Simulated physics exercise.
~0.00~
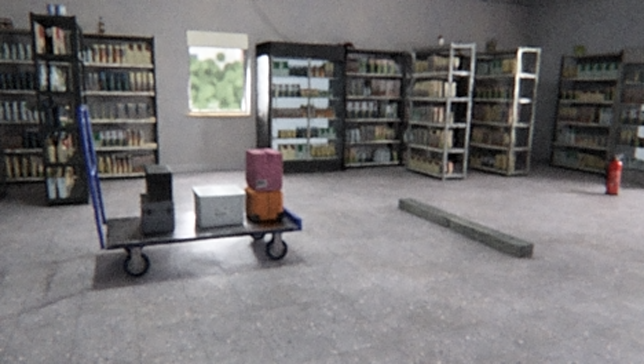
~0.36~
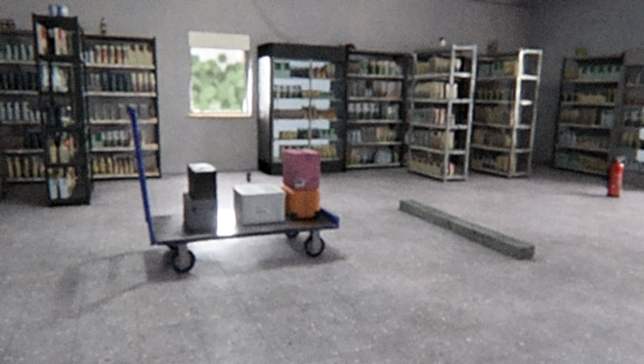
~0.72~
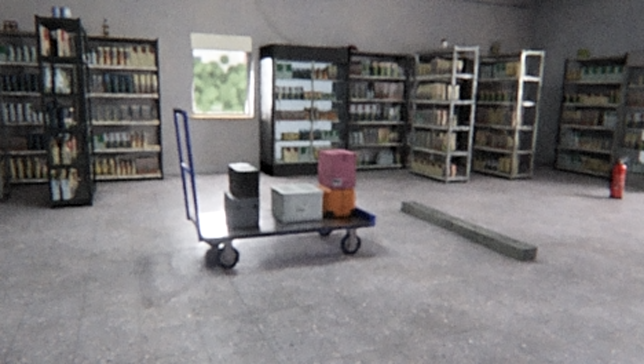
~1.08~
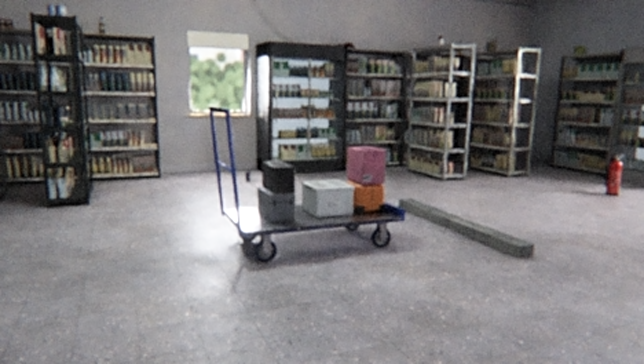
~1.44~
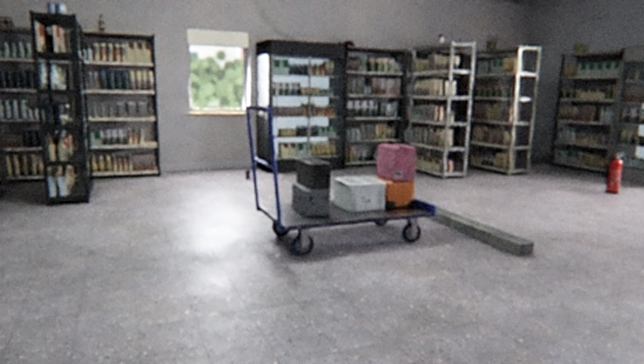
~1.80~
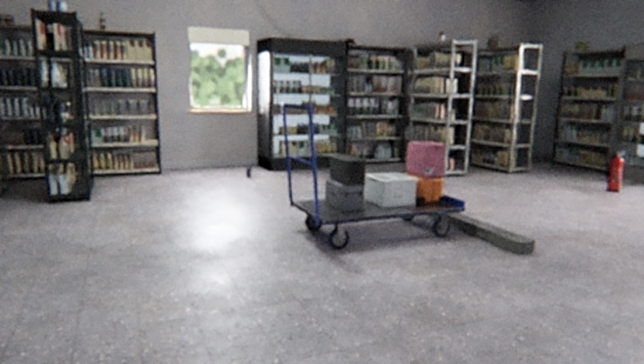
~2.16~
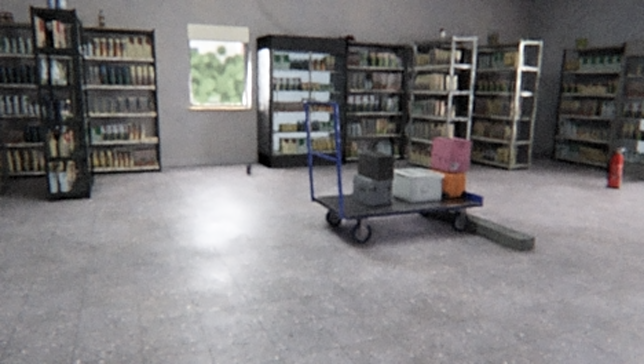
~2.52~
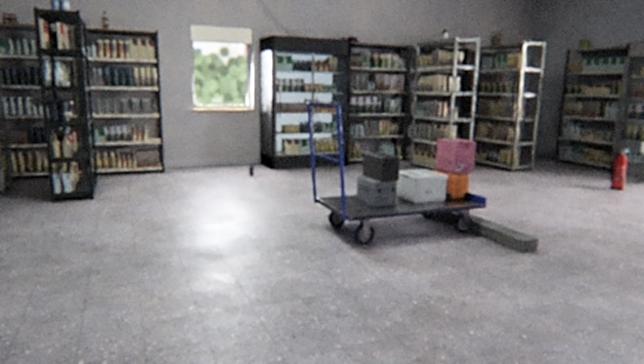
A flat trolley with a blue handle carries five boxes across the grey floor of a large room lined with shelves, seen from a slightly swaying viewpoint. A black box sits on a grey one near the handle, a white box stands in the middle, and a pink box rests on an orange one at the front. With nobody pushing it, the trolley rolls steadily right towards a long, low kerb, passing a window and a glass-fronted cabinet behind. It reaches the kerb and stops, its load still stacked and entirely aboard.
